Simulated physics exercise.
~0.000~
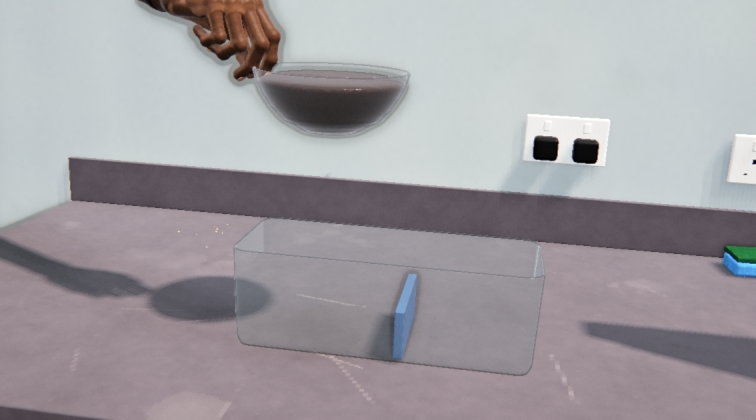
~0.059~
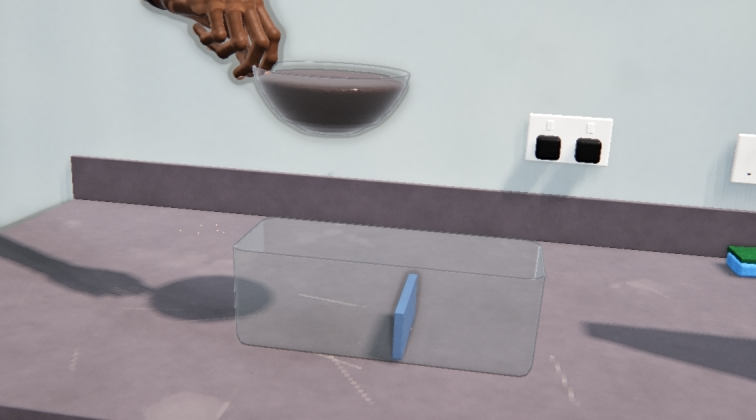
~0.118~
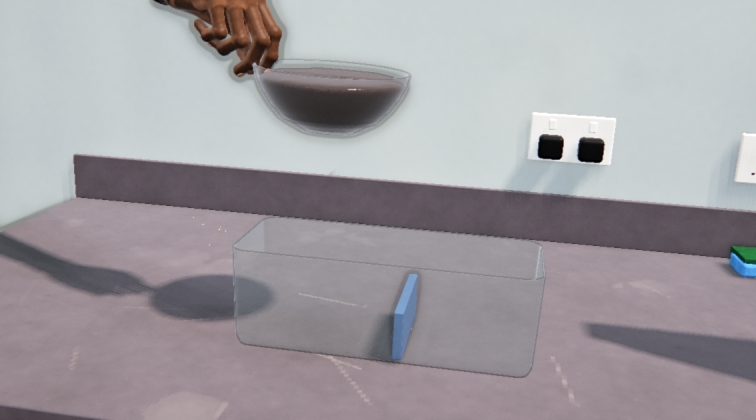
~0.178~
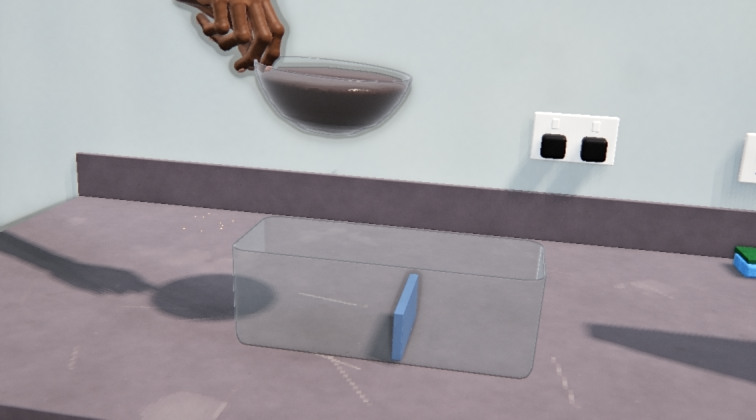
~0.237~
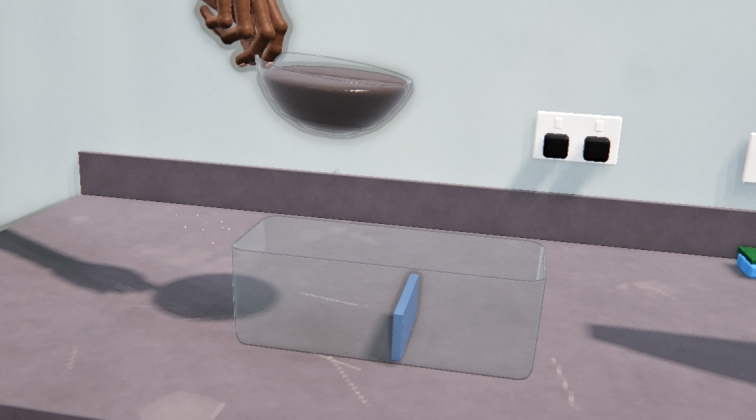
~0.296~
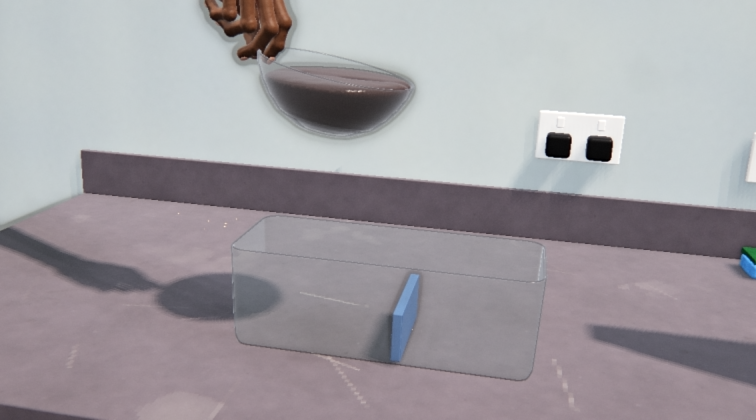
On a purplish-gray countertop against a pale wall, a long clear basin with a low blue wall across its floor sits below a clear bowl of dark liquid held by a hand. The bowl stays nearly level at first, then the hand tilts it slightly, its right side dipping.
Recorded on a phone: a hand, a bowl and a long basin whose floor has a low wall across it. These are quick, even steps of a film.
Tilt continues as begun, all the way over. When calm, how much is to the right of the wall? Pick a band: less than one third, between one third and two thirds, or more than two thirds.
It is more than two thirds.
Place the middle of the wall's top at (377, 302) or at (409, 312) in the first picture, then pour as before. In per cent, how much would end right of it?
Try 1: Some 90 %; try 2: 70 %.
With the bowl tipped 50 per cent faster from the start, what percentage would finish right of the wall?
I'd put it at some 80 percent.
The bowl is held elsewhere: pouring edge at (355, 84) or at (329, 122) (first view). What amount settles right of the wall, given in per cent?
First place gives some 50 %, second place some 0 %.
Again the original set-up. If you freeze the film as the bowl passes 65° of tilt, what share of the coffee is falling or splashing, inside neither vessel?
40 %.
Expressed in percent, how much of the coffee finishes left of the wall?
Around 10 percent.
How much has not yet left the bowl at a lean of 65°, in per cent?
Some 30 per cent.
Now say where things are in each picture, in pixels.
The first picture shows tilt 0°; pouring edge (409, 76); surface from (263, 75) to (405, 85); the long basin's rim runs from (249, 234) to (542, 260); the wall's top is at (407, 293).
The second picture shows tilt 0°; pouring edge (409, 77); surface from (263, 74) to (405, 84).
The third picture shows tilt 2°; pouring edge (410, 78); surface from (263, 73) to (406, 85).
The fourth picture shows tilt 4°; pouring edge (411, 81); surface from (265, 71) to (407, 85).
The fifth picture shows tilt 7°; pouring edge (412, 85); surface from (267, 70) to (409, 86).
The sixth picture shows tilt 11°; pouring edge (412, 90); surface from (270, 71) to (412, 86).
By 0.80 s the tilt is 65° and 28 per cent is still to pour, 0 is left of the wall and 32 right of it.
By 1.16 s the tilt is 103° and 0 per cent is still to pour, 8 is left of the wall and 89 right of it.
By 1.54 s the tilt is 114° and 0 per cent is still to pour, 9 is left of the wall and 89 right of it.
By 1.96 s the tilt is 114° and 0 per cent is still to pour, 9 is left of the wall and 89 right of it.
At rest 9 per cent lies left of the wall, 89 right of it and 2 outside.
